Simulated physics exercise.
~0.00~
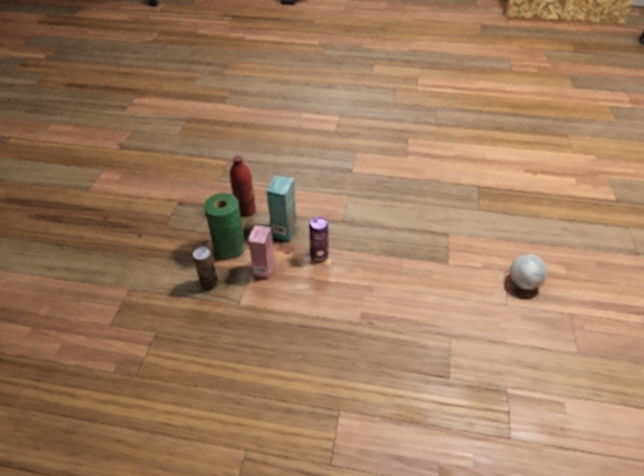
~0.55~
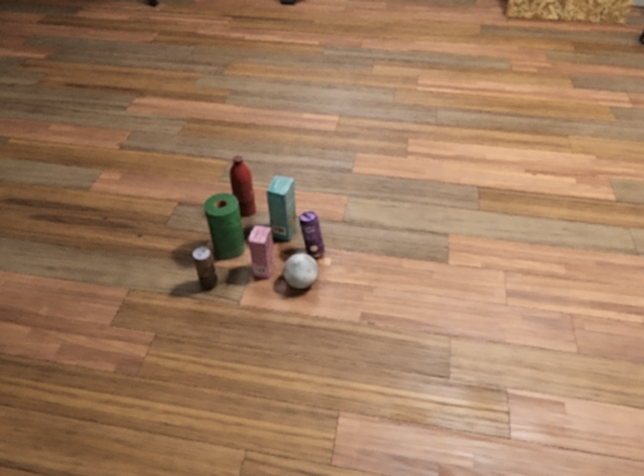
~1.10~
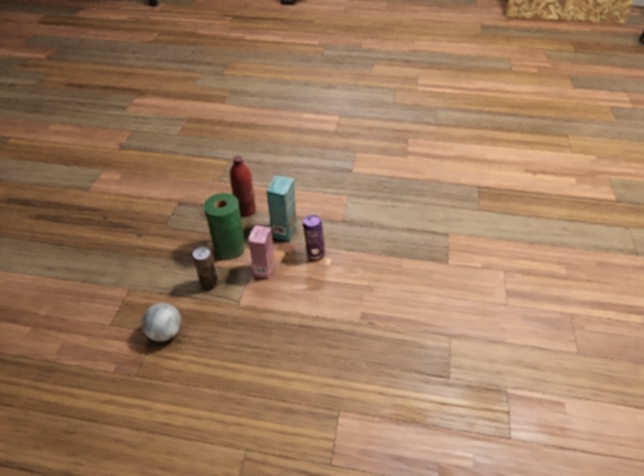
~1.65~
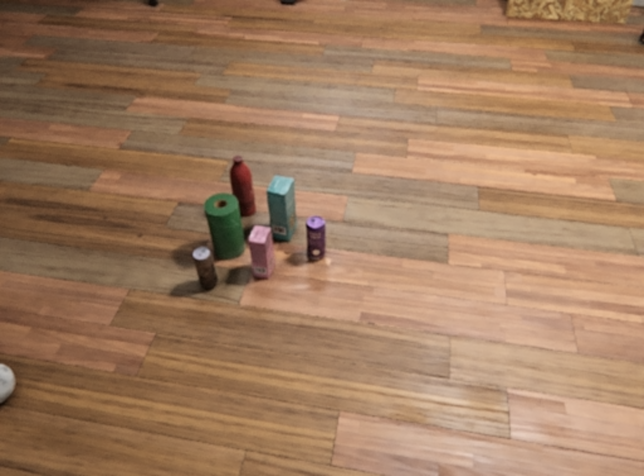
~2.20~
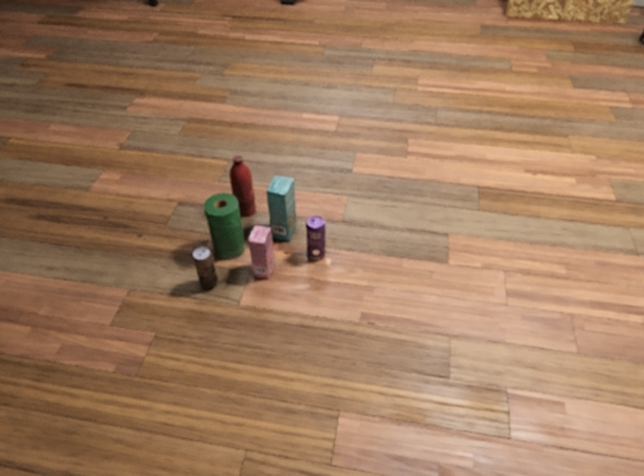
The clip shows a white ball rolling leftward across a wooden floor past a group of bottles, cans and cartons beside a green roll. The purple can leans and shifts slightly as the ball passes, then settles upright, and the ball leaves at the left with everything else still standing.
